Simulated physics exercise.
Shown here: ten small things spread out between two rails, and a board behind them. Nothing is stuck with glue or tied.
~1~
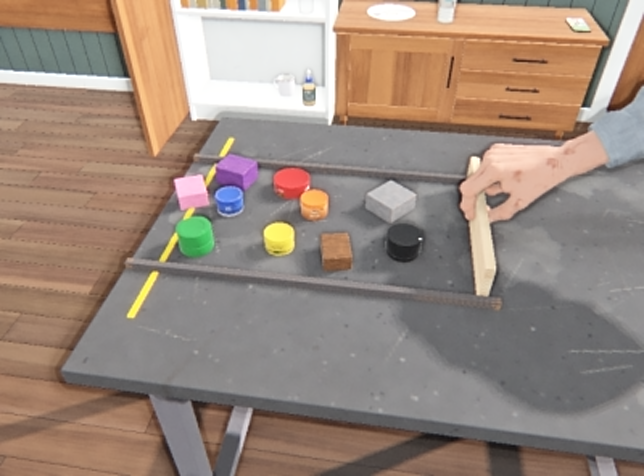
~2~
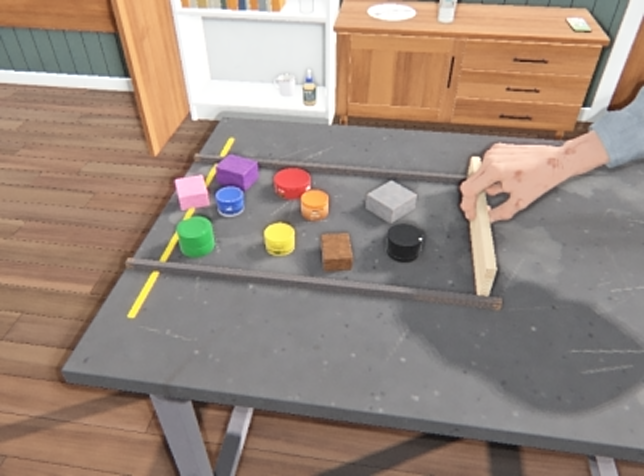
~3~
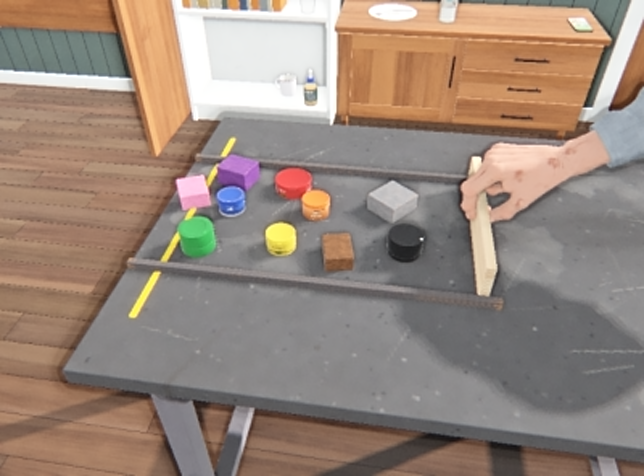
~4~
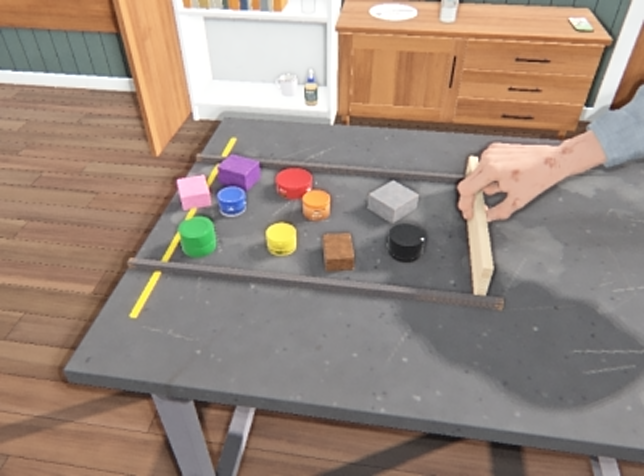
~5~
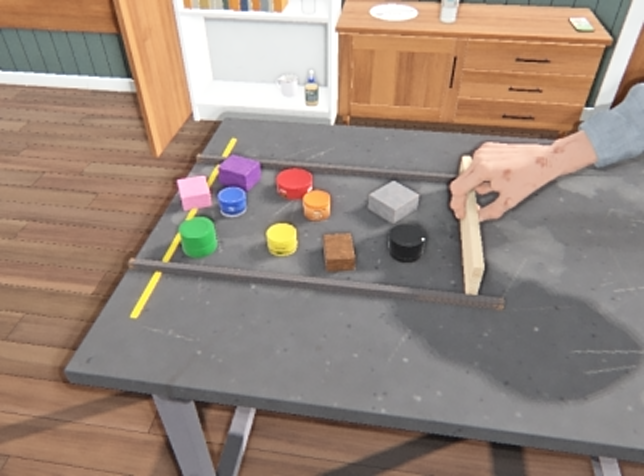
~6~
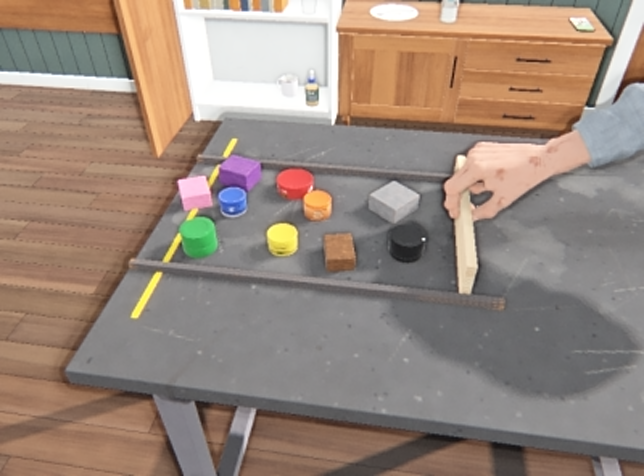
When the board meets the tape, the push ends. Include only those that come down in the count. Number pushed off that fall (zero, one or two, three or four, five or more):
Five or more.
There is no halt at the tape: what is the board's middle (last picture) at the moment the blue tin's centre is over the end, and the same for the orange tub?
The middle is at (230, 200) when it's the blue tin, and at (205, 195) when it's the orange tub.
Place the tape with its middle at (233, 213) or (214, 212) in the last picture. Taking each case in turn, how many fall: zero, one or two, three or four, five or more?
Result, try 1: One or two; try 2: Three to four.
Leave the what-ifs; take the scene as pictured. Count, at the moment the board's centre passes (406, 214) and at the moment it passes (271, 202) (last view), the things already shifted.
The number moved is 2 and then 10.
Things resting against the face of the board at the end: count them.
Contact count: 4.
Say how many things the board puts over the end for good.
The number is 6.
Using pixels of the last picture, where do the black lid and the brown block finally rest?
In the last picture the black lid sits around (170, 215) and the brown block around (151, 247).
Soon after, none off yet; pink block at rest near (195, 193); green lid at rest near (199, 237); purple block at rest near (240, 173).
Then, none off yet; pink block moved a little near (185, 191); green lid moving near (195, 238); purple block at rest near (239, 173).
By the end, the number that fall off is five or more; fallen, orange tub, yellow tub, blue tin, purple block, green lid and pink block.
